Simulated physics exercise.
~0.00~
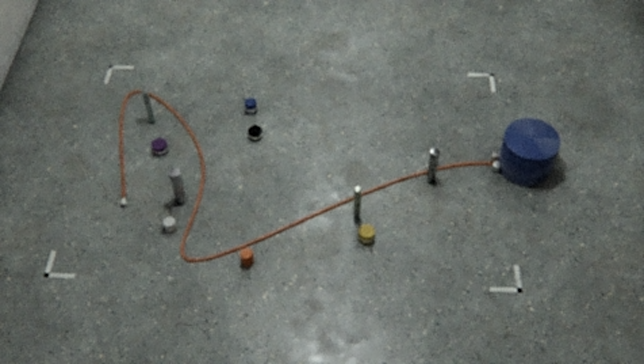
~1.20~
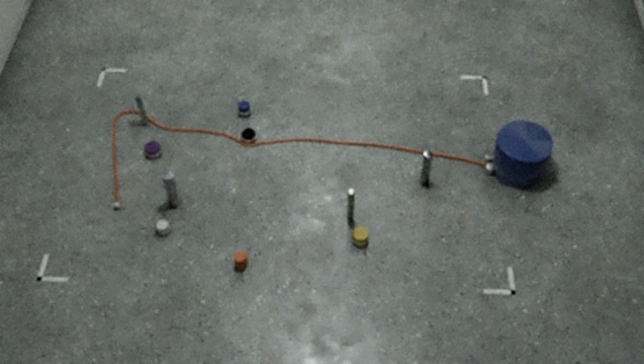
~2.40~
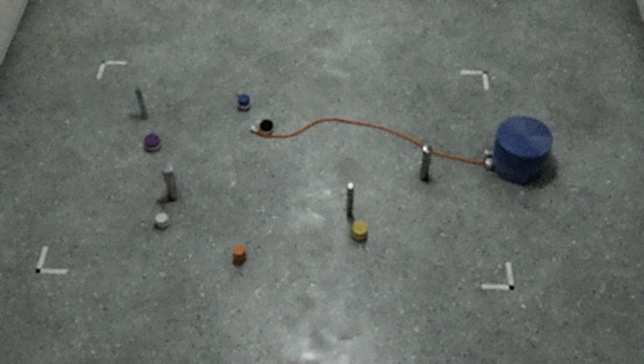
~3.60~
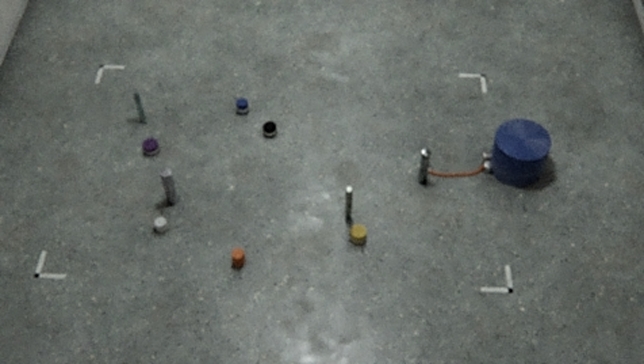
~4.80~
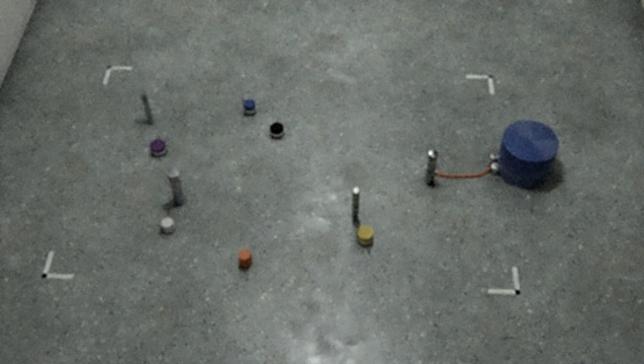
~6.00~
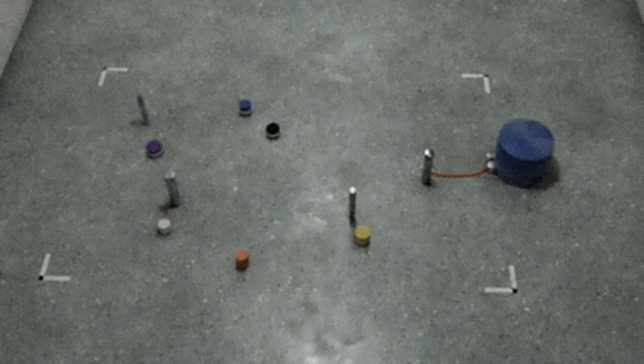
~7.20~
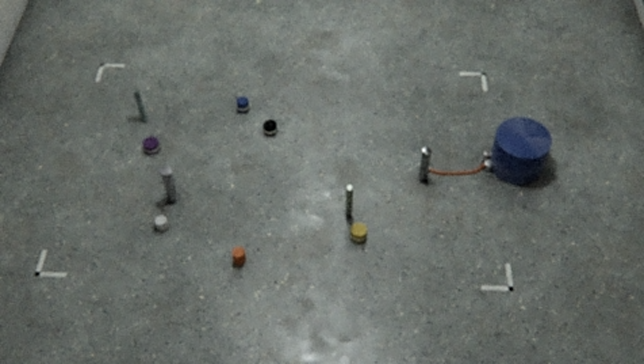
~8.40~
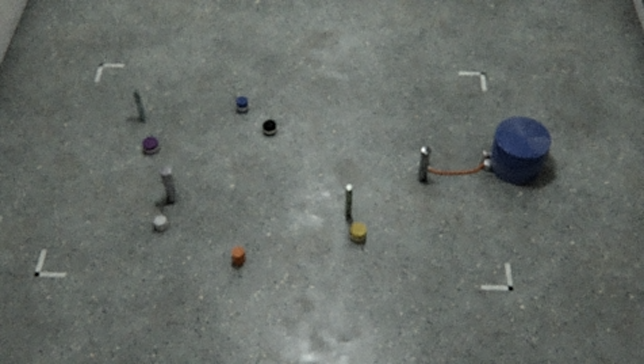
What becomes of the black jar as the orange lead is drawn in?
It does not stay in its place. It shifts a little to the right as the lead draws past it, and it stays there at the end.
